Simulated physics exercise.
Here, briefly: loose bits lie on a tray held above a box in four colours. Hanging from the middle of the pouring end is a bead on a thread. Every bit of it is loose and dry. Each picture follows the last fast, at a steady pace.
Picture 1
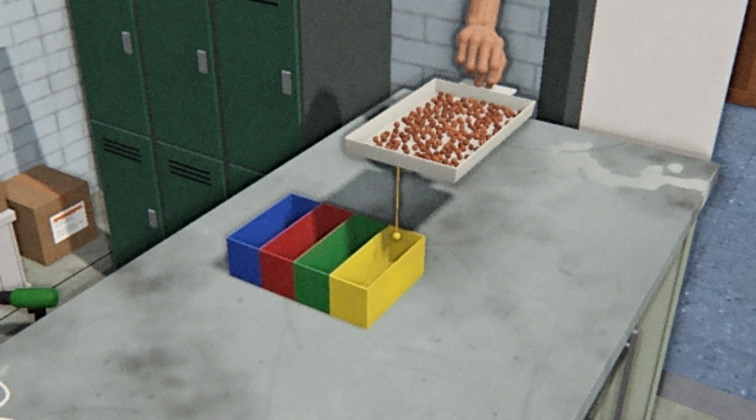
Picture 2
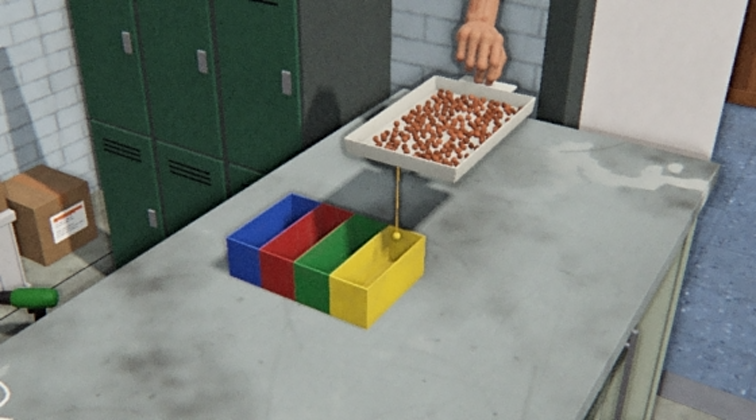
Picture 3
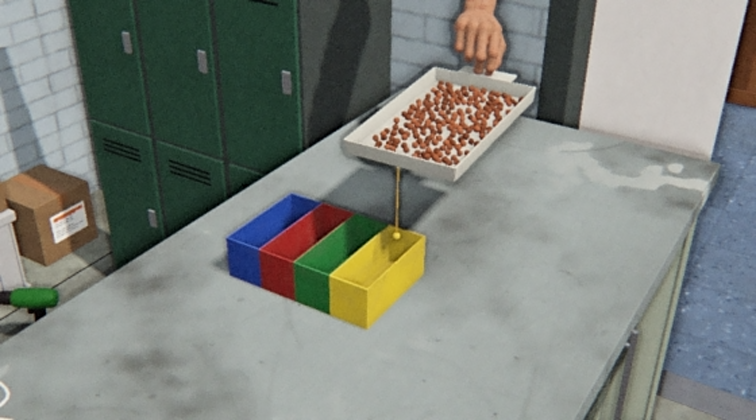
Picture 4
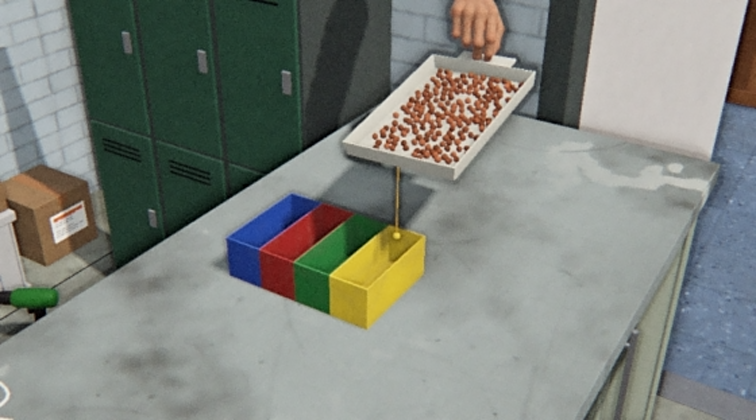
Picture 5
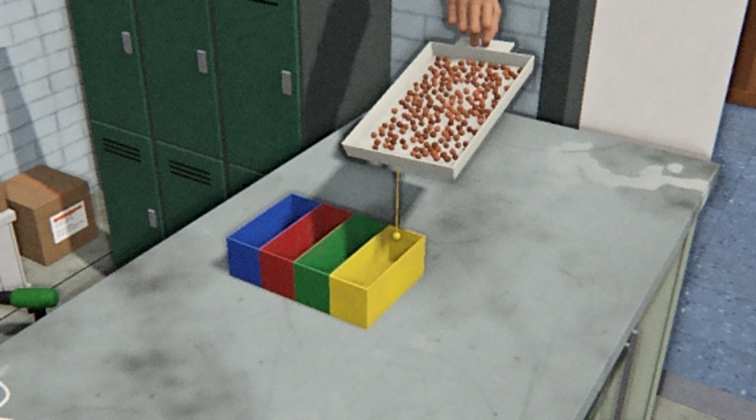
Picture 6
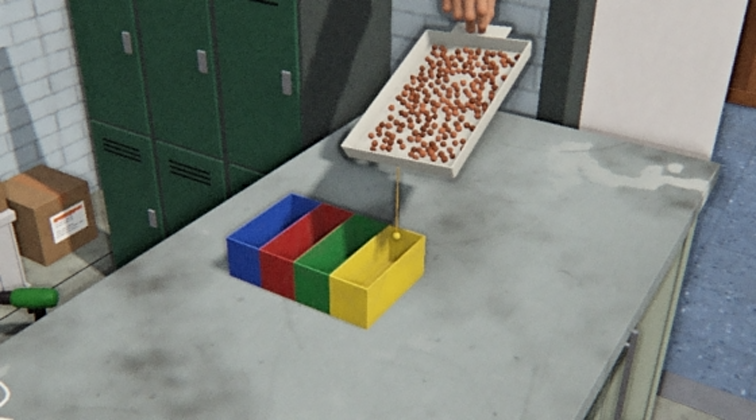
A hand raises the back of a tray of brown pellets above four coloured boxes.
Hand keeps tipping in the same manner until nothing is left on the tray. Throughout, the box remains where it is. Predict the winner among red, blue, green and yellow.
I would say green.
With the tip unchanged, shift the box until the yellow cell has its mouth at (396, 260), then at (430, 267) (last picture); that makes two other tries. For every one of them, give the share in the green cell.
Roughly 40 % and 30 %.
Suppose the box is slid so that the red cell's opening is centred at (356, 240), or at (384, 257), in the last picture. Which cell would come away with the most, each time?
Case A: The red one; case B: Blue.
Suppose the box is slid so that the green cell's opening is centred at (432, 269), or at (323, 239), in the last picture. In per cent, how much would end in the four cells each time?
You'd get near 70 percent first and near 80 percent next.
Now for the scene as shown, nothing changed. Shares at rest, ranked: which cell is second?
Second place goes to yellow.
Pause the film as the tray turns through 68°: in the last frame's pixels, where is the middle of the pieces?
I'd mark the middle close to (386, 136).
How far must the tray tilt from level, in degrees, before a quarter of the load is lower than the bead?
About 110 degrees.
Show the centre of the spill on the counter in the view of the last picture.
Check roughly (383, 346) and you'll find the middle.
Soon, tray tipped steeply; nearly all on the tray; a stray few falling or outside the box.
A while on, tray tipped past a quarter turn; about two thirds on the tray; a small part in the green cell; a small part in the yellow cell; a stray few in the red cell; a stray few in the blue cell; about a quarter falling or outside the box.
Towards the end, tray tipped past a quarter turn; about half in the green cell; about a third in the yellow cell; a small part in the red cell; a stray few in the blue cell; a small part falling or outside the box.
Finally, tray tipped past a quarter turn; about half in the green cell; about a third in the yellow cell; a small part in the red cell; a stray few in the blue cell; a small part outside the box.
